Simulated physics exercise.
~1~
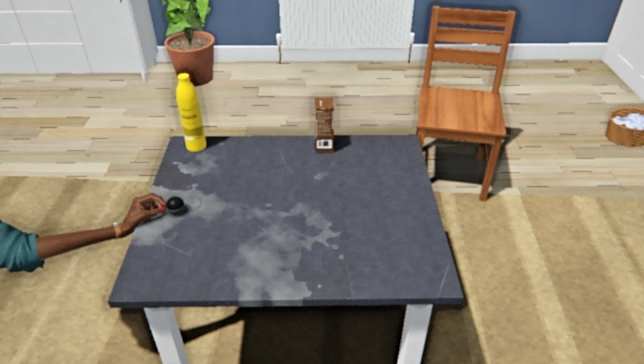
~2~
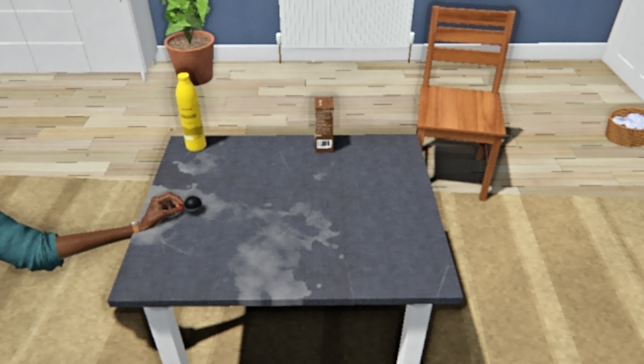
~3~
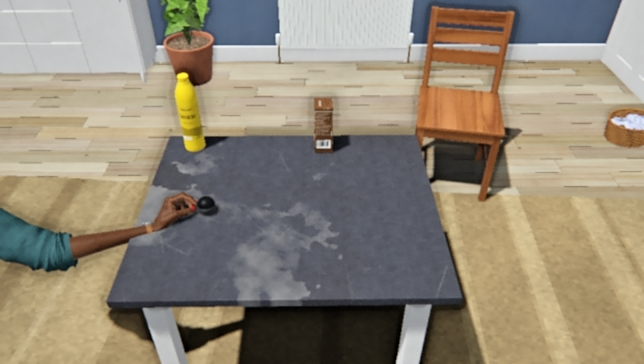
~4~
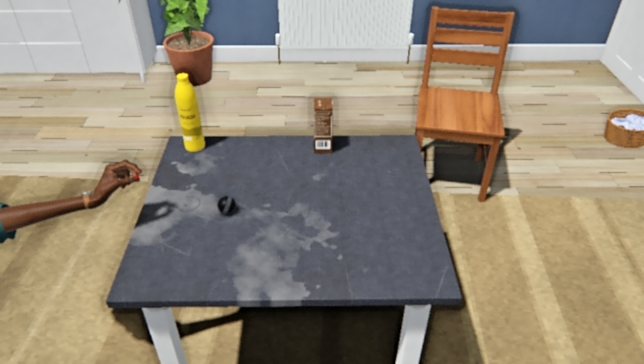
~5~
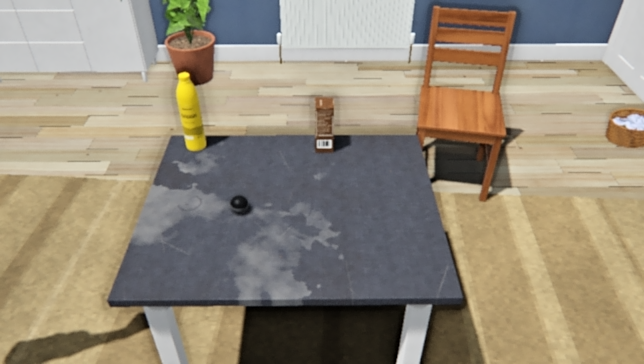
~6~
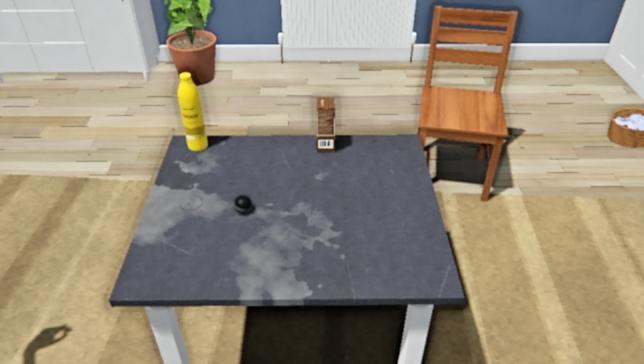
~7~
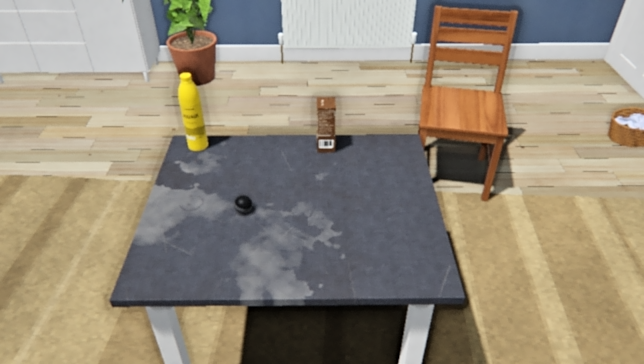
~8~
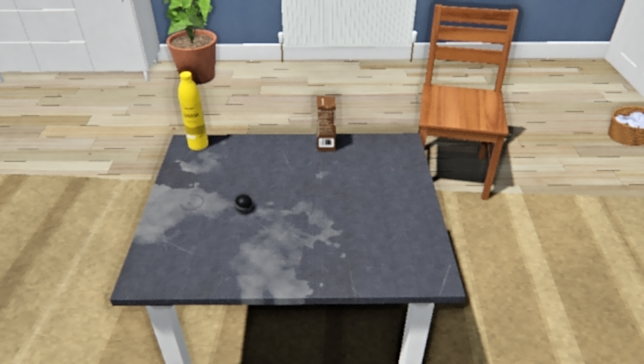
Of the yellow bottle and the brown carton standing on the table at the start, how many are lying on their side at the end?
None of them are lying down at the end. The yellow bottle and the brown carton both still stand upright at the back of the table.
